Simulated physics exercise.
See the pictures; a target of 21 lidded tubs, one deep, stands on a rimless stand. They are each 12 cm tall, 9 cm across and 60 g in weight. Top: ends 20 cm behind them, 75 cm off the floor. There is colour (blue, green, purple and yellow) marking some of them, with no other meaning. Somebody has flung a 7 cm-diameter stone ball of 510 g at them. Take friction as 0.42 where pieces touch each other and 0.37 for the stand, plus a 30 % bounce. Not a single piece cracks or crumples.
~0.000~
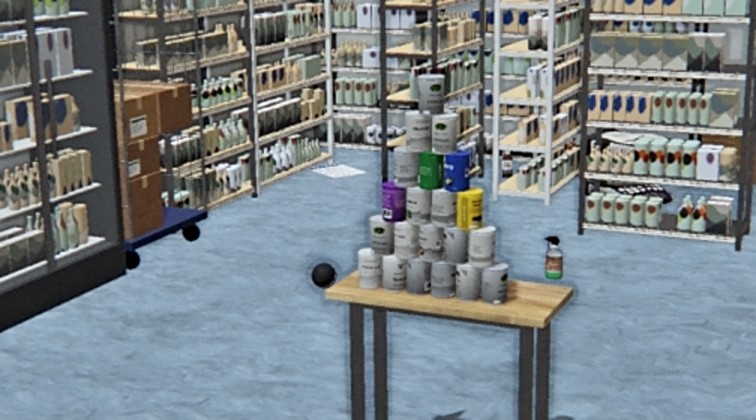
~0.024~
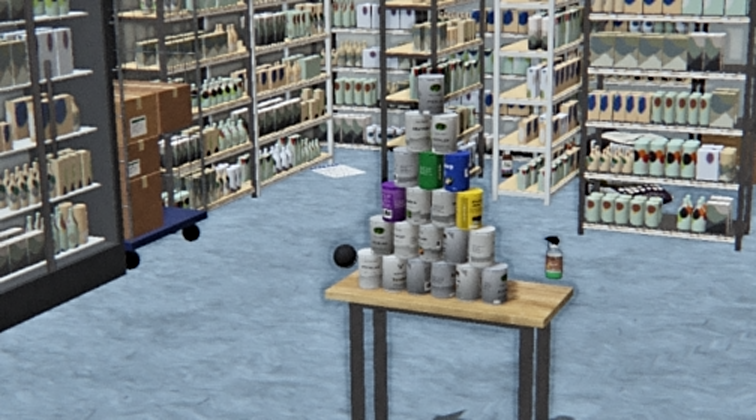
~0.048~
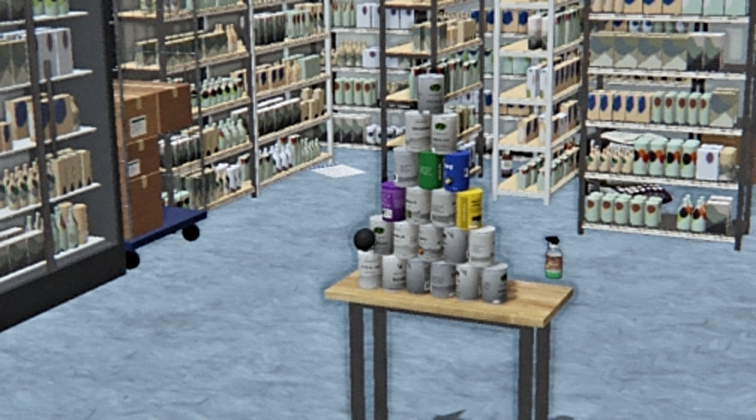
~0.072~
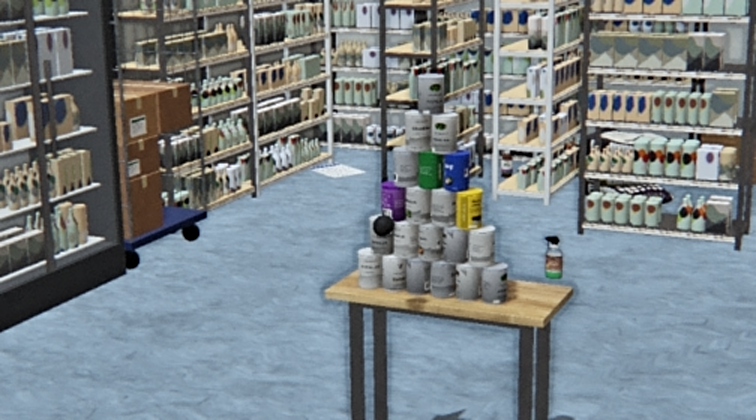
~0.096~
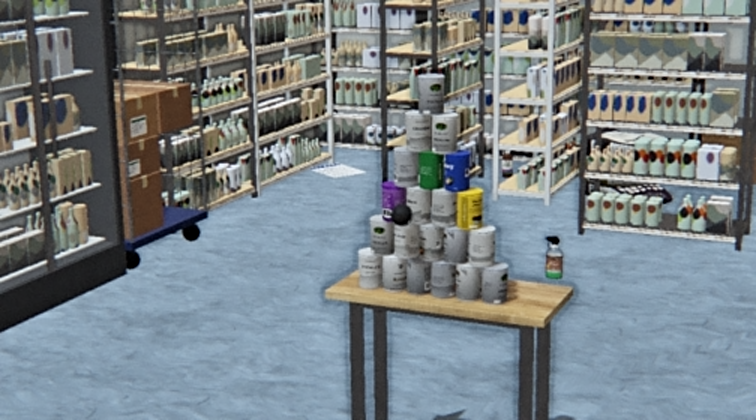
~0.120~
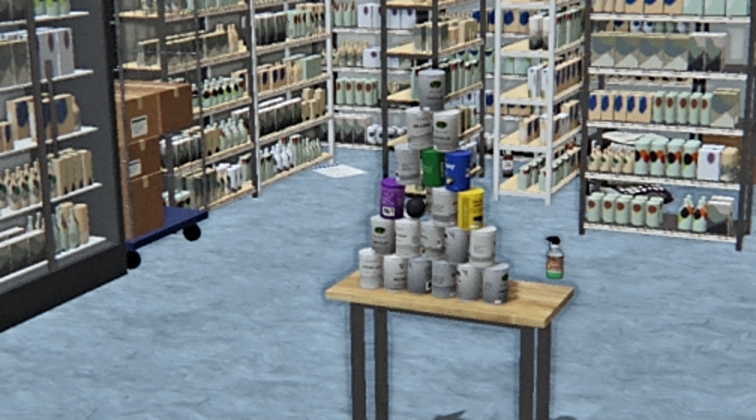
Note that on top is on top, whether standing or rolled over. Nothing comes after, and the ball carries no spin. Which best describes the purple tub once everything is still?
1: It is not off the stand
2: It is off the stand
2.
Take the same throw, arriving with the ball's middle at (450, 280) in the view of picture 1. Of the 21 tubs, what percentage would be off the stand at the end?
Changed setup: 50 per cent.
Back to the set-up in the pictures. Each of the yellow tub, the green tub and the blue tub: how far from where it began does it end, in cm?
Moved: Yellow 0, green 140, blue 45.
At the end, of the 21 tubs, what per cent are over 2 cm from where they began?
50 per cent.
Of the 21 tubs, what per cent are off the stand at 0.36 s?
At that instant, 0 percent.
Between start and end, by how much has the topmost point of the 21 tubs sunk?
Something like 38 cm, give or take.
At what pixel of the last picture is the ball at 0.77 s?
Pixel position: Around (597, 249).
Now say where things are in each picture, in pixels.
In the first picture (we follow the side turned to the camera), ball (324, 276) 62 cm from contact, 6.0 m/s; purple tub (389, 204); green tub (432, 172); yellow tub (475, 212); no piece has moved.
In the second picture, ball (345, 256) 48 cm from contact, 5.9 m/s; purple tub (389, 204).
In the third picture, ball (365, 240) 34 cm from contact, 5.9 m/s; purple tub (389, 204).
In the fourth picture, ball (384, 226) 19 cm from contact, 5.9 m/s; purple tub (389, 204).
In the fifth picture, ball (402, 215) 53 mm from contact, 5.9 m/s; purple tub (390, 204).
In the sixth picture, ball (416, 208) after contact, 4.6 m/s; purple tub (392, 203) tipped 6°; green tub (433, 170) tipped 9°; blue tub (465, 173); 7 stirred so far.
Around 0.36 s, ball still moving; none of the 21 tubs off the stand, 11 disturbed; purple tub tipped 25°, 17 cm lower; green tub on its side.
Around 0.77 s, ball still moving; 5 of the 21 tubs off the stand; purple tub tipped 23°, 98 cm lower; green tub tipped 34°, 1.03 m lower.
Around 1.25 s, ball still moving; 6 of the 21 tubs off the stand; purple tub on its side; blue tub on its side.
Around 1.88 s, ball still moving; 9 of the 21 tubs off the stand; purple tub on its side; green tub on its side.
Finally (2.2 s), ball rolling away; 9 of the 21 tubs off the stand; purple tub on its side; green tub on its side; blue tub on its side. Seen by the last camera, middles, purple tub near (179, 271).
